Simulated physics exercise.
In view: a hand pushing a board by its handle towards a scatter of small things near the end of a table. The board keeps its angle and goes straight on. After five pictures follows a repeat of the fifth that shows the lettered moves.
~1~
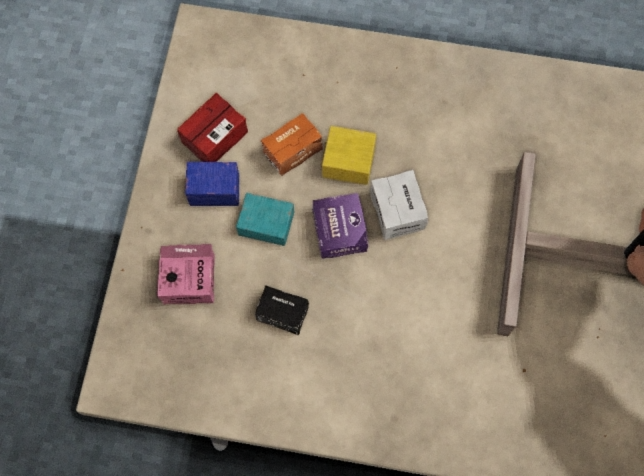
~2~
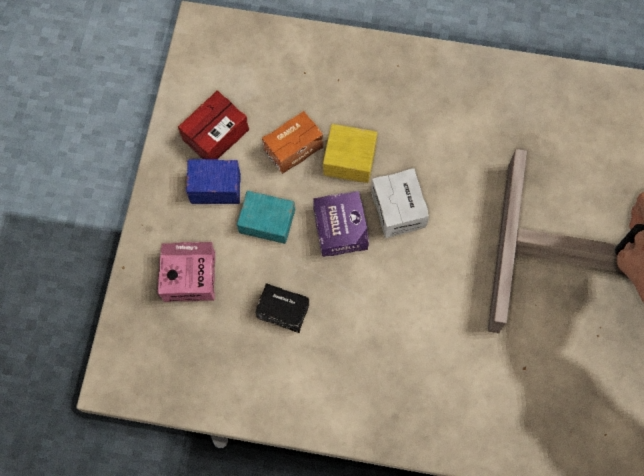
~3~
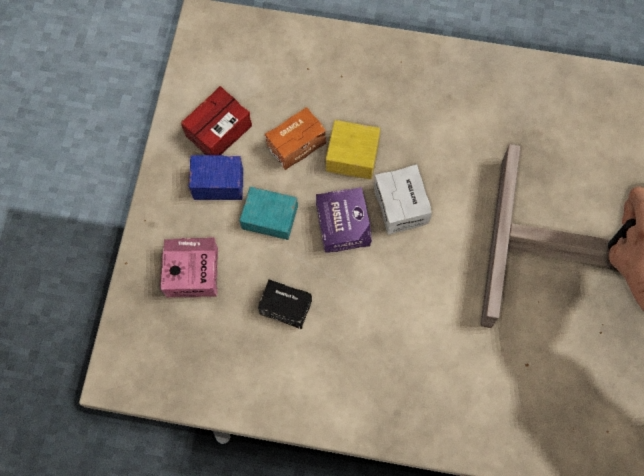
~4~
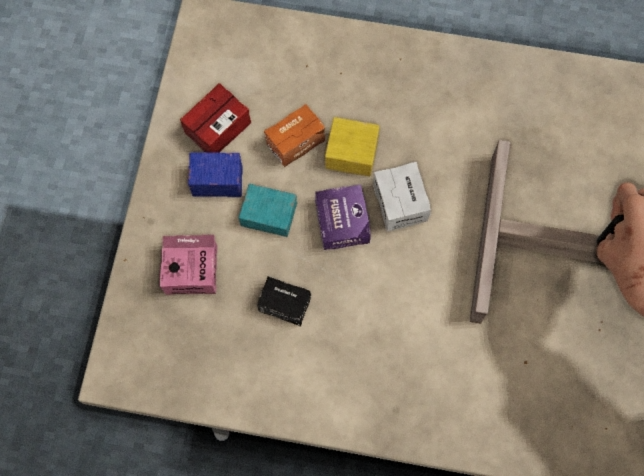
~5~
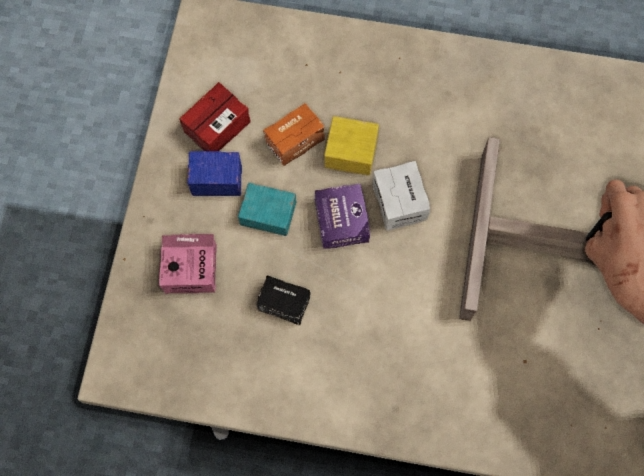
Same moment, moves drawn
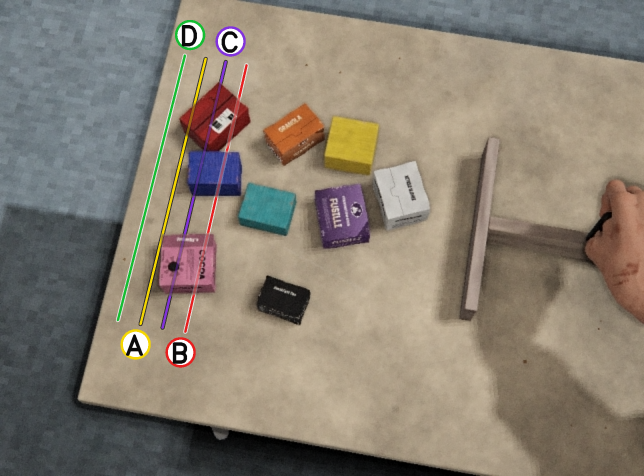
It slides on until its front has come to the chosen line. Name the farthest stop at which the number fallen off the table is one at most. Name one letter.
The farthest such stop is B.
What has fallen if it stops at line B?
It is the red box.
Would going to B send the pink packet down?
No.
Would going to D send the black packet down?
By then, no.
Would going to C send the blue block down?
By then, yes.
On the marked copy, A at (175, 185); B at (217, 192); C at (196, 189); D at (153, 182).
Taking B. A third of the way, board (386, 205); turquoise block (262, 209); yellow block (349, 134).
Two thirds of the way, board (290, 189); red box (200, 114); turquoise block (175, 224).
When it is over, board (218, 177); red box over the edge; blue block (146, 158); one fallen.
As for the rest, A drops four; C drops four; D drops seven.
